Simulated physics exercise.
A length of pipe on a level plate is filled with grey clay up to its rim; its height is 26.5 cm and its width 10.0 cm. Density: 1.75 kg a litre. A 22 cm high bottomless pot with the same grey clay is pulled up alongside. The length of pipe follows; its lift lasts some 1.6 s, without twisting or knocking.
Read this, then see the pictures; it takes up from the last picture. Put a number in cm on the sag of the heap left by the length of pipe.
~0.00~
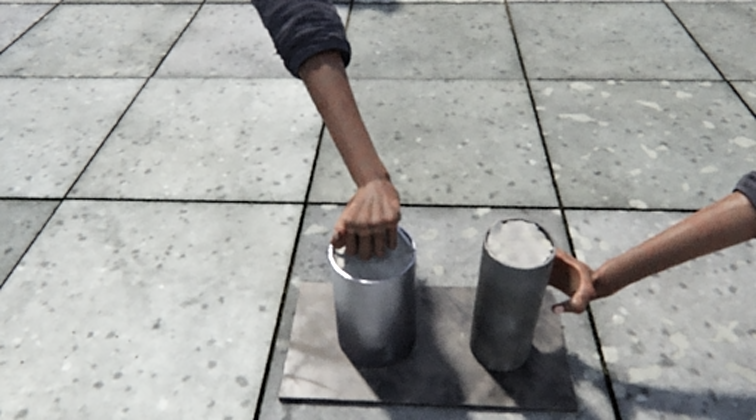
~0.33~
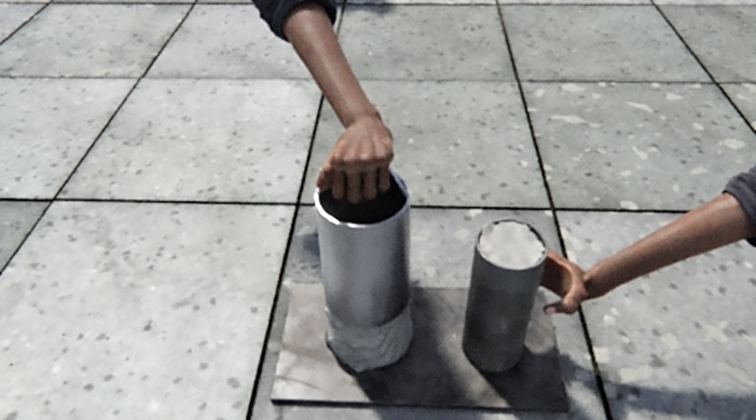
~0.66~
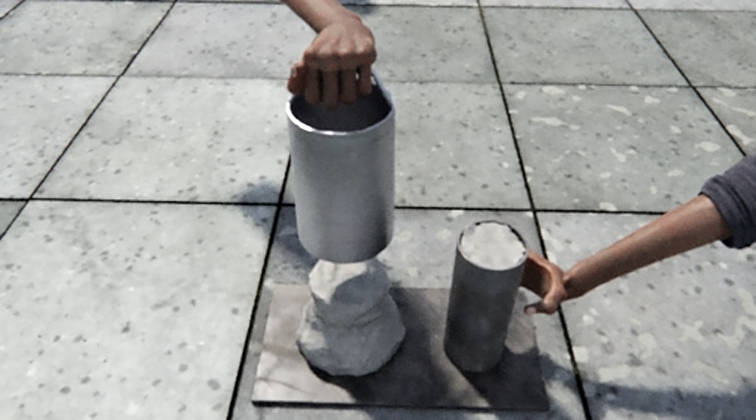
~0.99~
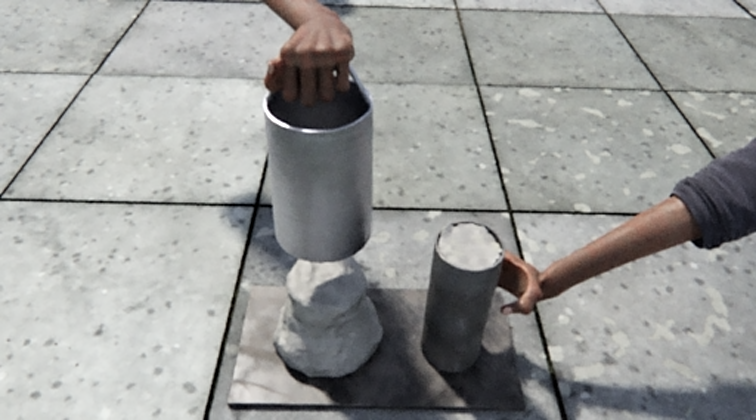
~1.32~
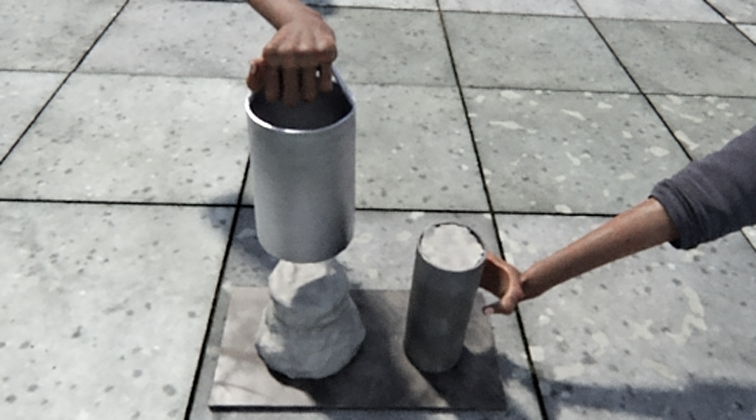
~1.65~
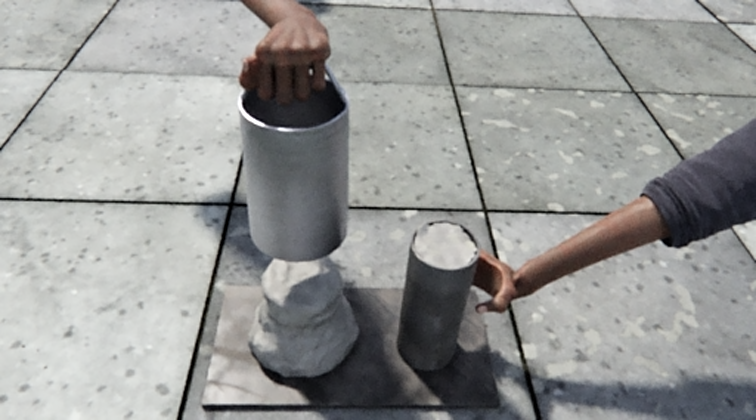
Roughly 8 centimetres.
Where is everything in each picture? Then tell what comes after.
Middle of the pot's mouth at (373, 251), still down; middle of the length of pipe's top at (520, 243), not yet moved, in the first picture.
Middle of the pot's mouth at (363, 195), raised 12 cm; middle of the length of pipe's top at (512, 244), not yet moved, in the second picture.
Middle of the pot's mouth at (341, 105), raised 27 cm; the pot's heap 17 cm high and 19 cm wide, top at (348, 276); middle of the length of pipe's top at (493, 245), not yet moved, in the third picture.
Middle of the pot's mouth at (319, 103), raised 28 cm; the pot's heap 17 cm high and 19 cm wide, top at (326, 277); middle of the length of pipe's top at (470, 246), not yet moved, in the fourth picture.
Middle of the pot's mouth at (301, 103), raised 28 cm; the pot's heap 17 cm high and 19 cm wide, top at (308, 278); middle of the length of pipe's top at (452, 246), not yet moved, in the fifth picture.
Middle of the pot's mouth at (295, 101), raised 28 cm; the pot's heap 17 cm high and 19 cm wide, top at (302, 277); middle of the length of pipe's top at (445, 245), not yet moved, in the sixth picture.
After 2.1 s, the length of pipe is up 7.4 cm; the grey clay has come down 0.2 cm to 26 cm and is 10 cm wide.
After 2.5 s, the length of pipe is up 18 cm; the grey clay has come down 5.4 cm to 21 cm and is 14 cm wide.
After 2.9 s, the length of pipe is up 28 cm; the grey clay has come down 7.9 cm to 19 cm and is 16 cm wide.
After 3.3 s, the length of pipe is clear; the grey clay has come down 8.1 cm to 18 cm and is 16 cm wide.
After 4.2 s, at rest, the length of pipe is clear; the grey clay has come down 8.4 cm to 18 cm and is 16 cm wide.
